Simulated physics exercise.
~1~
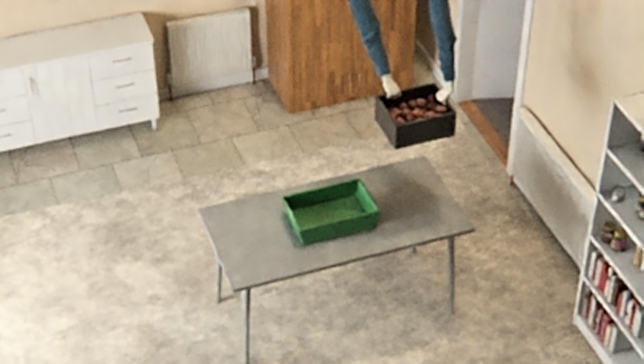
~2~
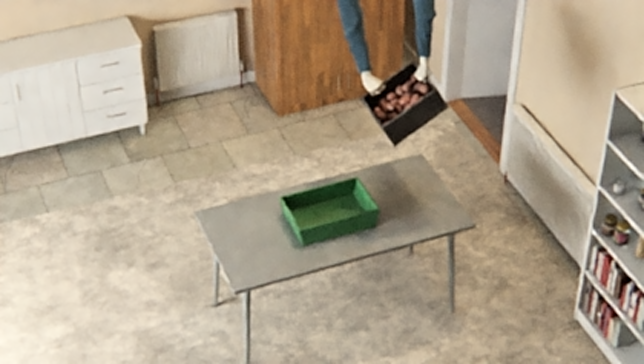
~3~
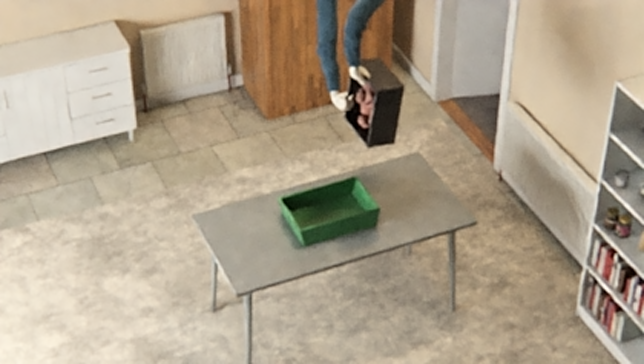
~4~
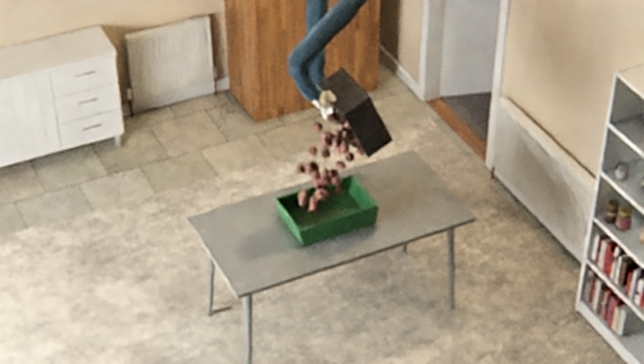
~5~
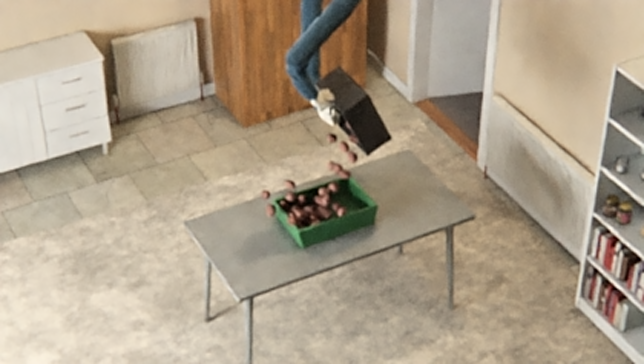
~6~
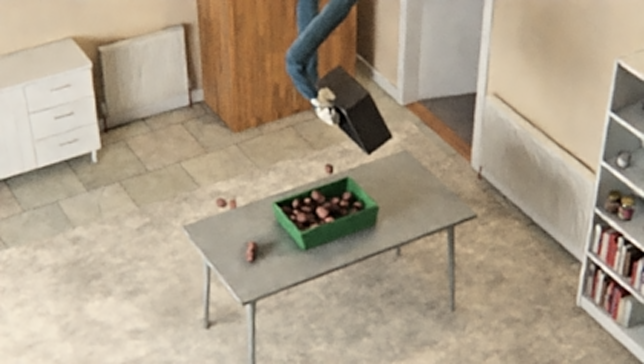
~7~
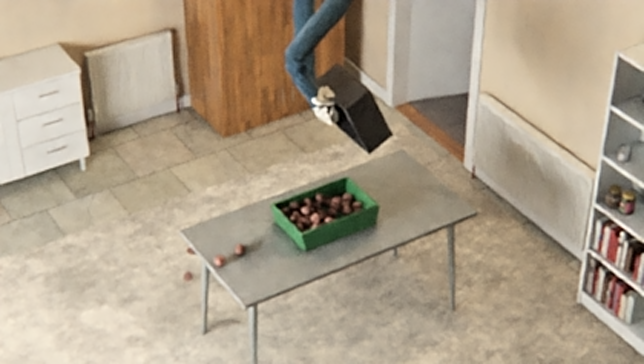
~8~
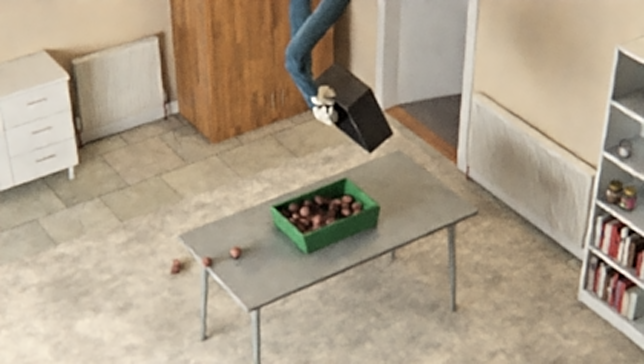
A black box full of red potatoes is held by two hands above an empty green carton on a grey table. The hands tip the box steadily, turning it onto its side and then past it, until its open mouth points down toward the carton. The potatoes spill out in a loose stream and pile up in the carton, while a few bounce away to the left. Those strays roll along the tabletop toward its left end, and some drop over the edge. Finally the emptied box hangs tilted above the well-filled carton, with a few potatoes lying outside it.
